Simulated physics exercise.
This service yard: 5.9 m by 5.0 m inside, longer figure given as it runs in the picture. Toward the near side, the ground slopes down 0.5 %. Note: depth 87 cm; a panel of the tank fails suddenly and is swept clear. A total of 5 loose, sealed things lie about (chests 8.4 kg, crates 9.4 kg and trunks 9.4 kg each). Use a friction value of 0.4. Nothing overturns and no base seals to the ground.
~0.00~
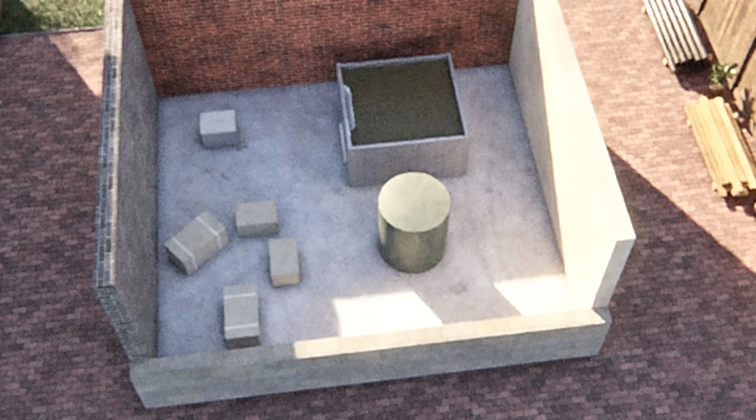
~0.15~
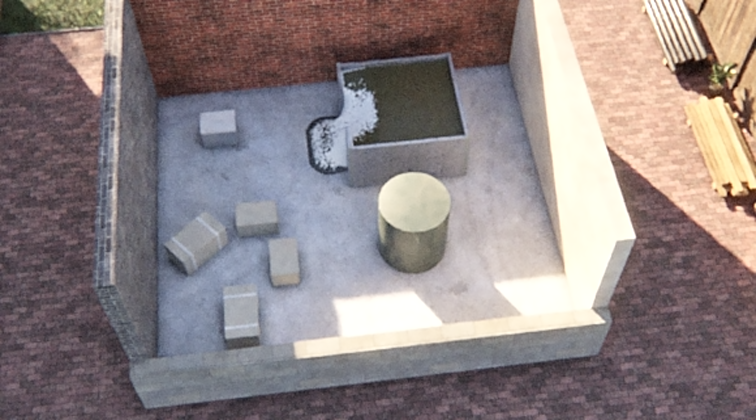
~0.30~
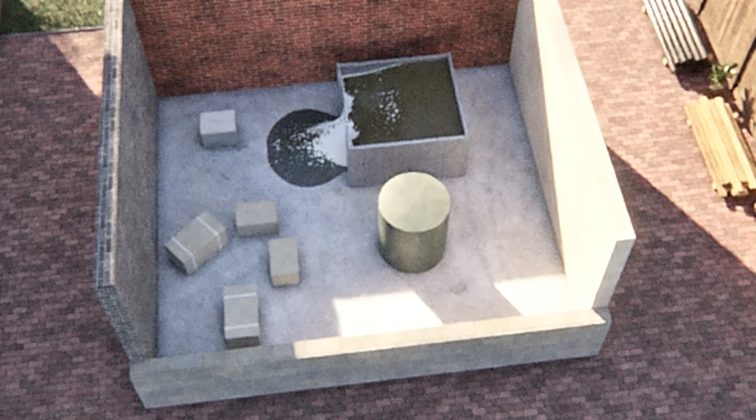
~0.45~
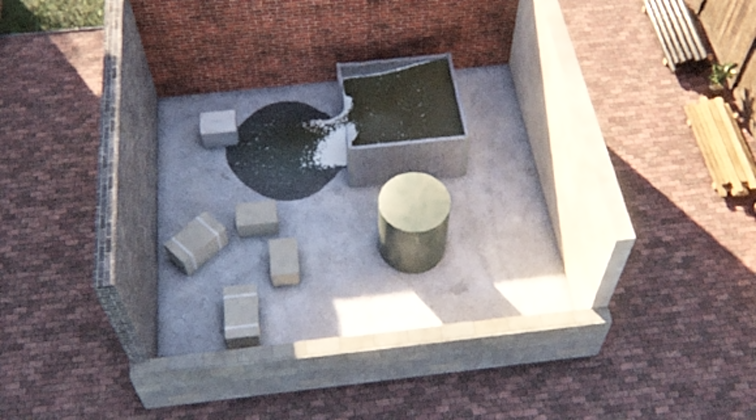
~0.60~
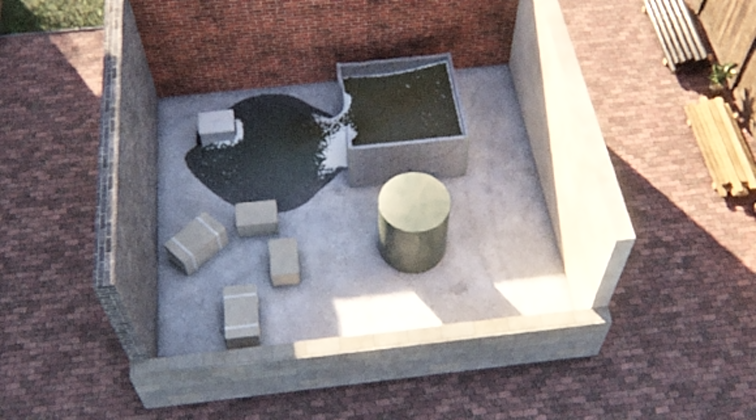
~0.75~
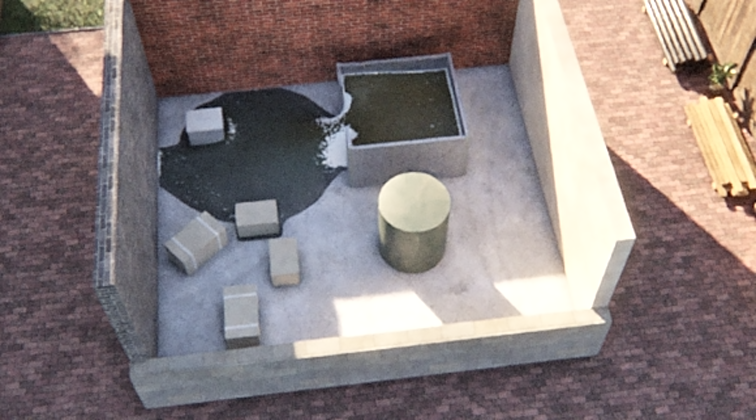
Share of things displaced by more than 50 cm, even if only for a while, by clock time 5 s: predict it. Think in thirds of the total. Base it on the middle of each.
My answer: Two thirds or more of the total.
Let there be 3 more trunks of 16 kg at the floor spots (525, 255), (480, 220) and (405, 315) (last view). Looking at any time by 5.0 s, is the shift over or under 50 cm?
Outcome: Stays within first, stays within next, breaks the threshold last.
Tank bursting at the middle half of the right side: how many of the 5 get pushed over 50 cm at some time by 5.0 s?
The answer then is 3.
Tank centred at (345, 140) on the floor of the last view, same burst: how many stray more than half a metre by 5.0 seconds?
In that case the number is 3.
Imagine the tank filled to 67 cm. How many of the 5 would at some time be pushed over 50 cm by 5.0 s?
Then the count would be 5.
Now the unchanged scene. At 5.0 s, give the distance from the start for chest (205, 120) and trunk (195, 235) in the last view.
300 cm and 250 cm.
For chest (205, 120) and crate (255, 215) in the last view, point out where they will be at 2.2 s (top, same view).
(175, 119) and (221, 284), roughly.
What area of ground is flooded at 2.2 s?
Around 14 m2 of it.
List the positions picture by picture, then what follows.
In the first frame, a chest at (217, 121) rests on the ground; a crate at (256, 213) rests on the ground; water covers 2.7 m2; 0 of 5 have shifted.
In the second frame, a chest at (217, 121), on the bottom; a crate at (256, 213), on the bottom; 3.3 m2 under water; 0 of 5 have shifted.
In the third frame, a chest at (217, 121) rests on the ground; a crate at (256, 213), on the bottom; water covers 4.2 m2; 0 of 5 have shifted.
In the fourth frame, a chest at (217, 121), on the bottom; a crate at (256, 213) rests on the ground; water covers 5.4 m2; 0 of 5 have shifted.
In the fifth frame, a chest at (216, 121) rests on the ground; a crate at (256, 213), on the bottom; 6.9 m2 under water; 0 of 5 have shifted.
In the sixth frame, a chest at (204, 119), on the bottom, 21 cm from its start; a crate at (256, 213) rests on the ground; 8.5 m2 under water; 1 of 5 have shifted.
After 1.1 s 1 of 5 are over 50 cm from their spots; 1 afloat.
After 2.2 s 3 of 5 are over 50 cm from their spots; 2 afloat.
After 3.5 s 4 of 5 are over 50 cm from their spots; 4 afloat.
After 5.0 s 5 of 5 are over 50 cm from their spots, and 5 have been at some point; 4 afloat.
